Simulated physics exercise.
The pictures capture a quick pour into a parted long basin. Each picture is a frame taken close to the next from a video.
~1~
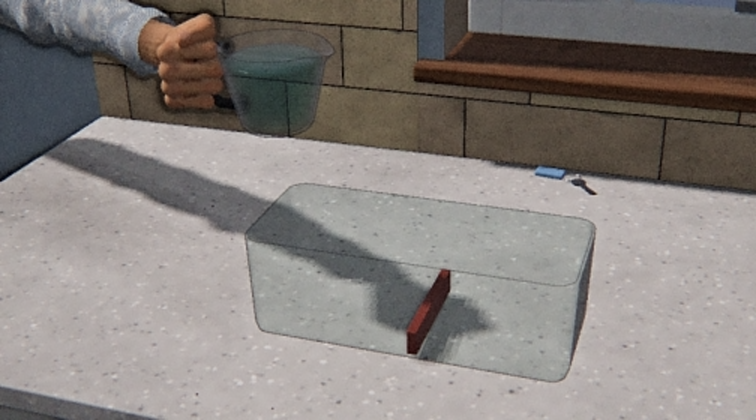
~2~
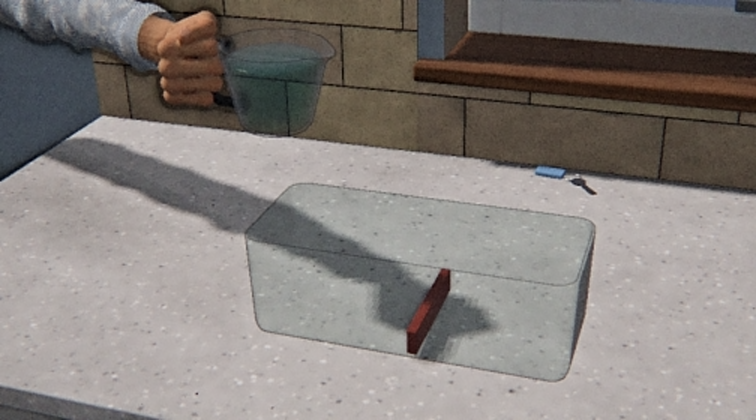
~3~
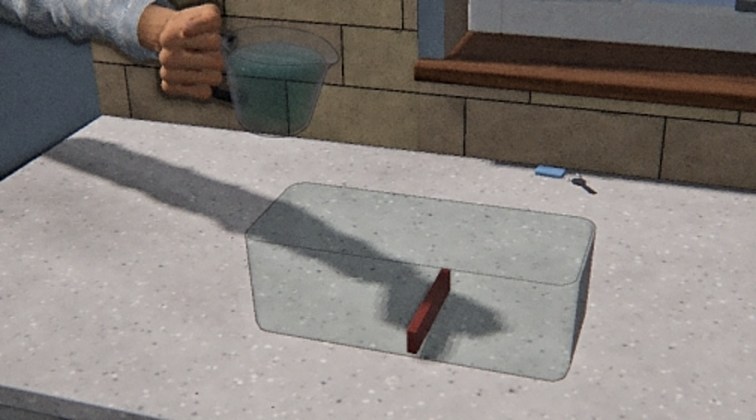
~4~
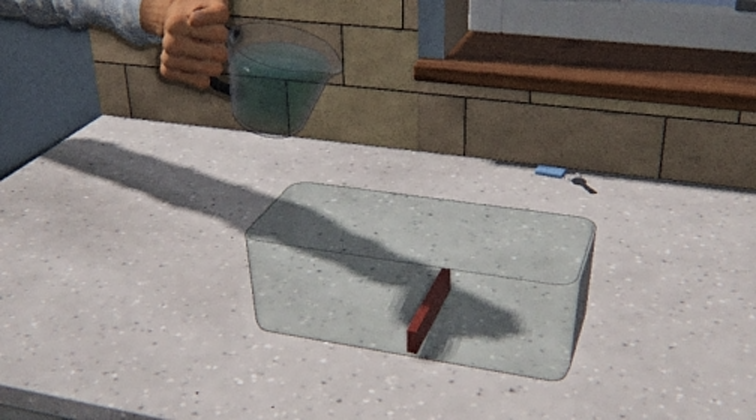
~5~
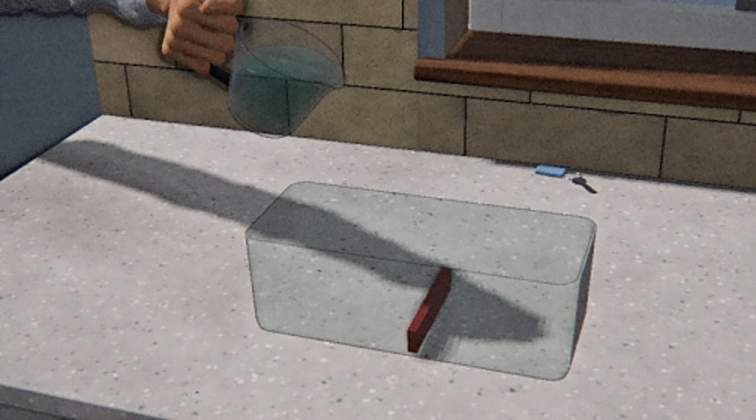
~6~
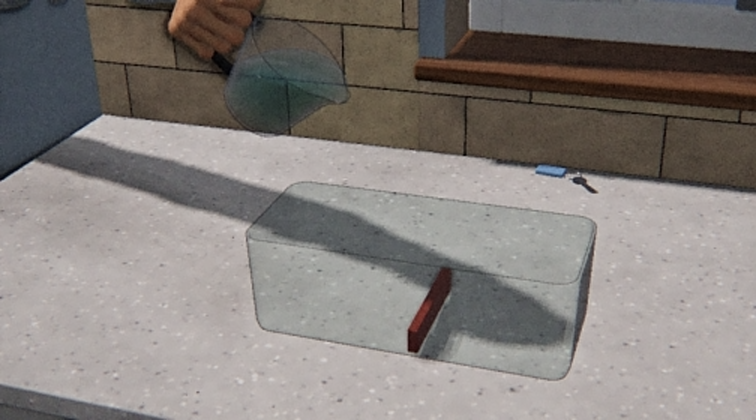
A hand tilts a clear jug of teal water rightward above a divided clear basin.
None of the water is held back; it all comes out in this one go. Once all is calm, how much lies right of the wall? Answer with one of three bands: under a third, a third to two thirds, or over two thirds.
Under a third.
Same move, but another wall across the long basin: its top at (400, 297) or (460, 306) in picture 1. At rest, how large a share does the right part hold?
35 % and 20 %, roughly.
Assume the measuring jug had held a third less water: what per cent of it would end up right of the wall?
15 %.
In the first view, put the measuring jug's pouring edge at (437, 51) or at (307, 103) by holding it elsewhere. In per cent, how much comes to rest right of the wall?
Roughly 80 per cent, then roughly 20 per cent.
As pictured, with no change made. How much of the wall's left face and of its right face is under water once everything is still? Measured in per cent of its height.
Some 50 per cent left and 10 right.
A moment on, the measuring jug is tipped right over and 20 per cent is still to pour, 45 is left of the wall and 0 right of it.
Next, the measuring jug is tipped right over and 1 per cent is still to pour, 79 is left of the wall and 8 right of it.
Then the measuring jug is tipped right over and 0 per cent is still to pour, 76 is left of the wall and 17 right of it.
Later the measuring jug is tipped right over and 0 per cent is still to pour, 76 is left of the wall and 18 right of it.
Finally, 76 per cent lies left of the wall, 18 right of it and 6 outside.
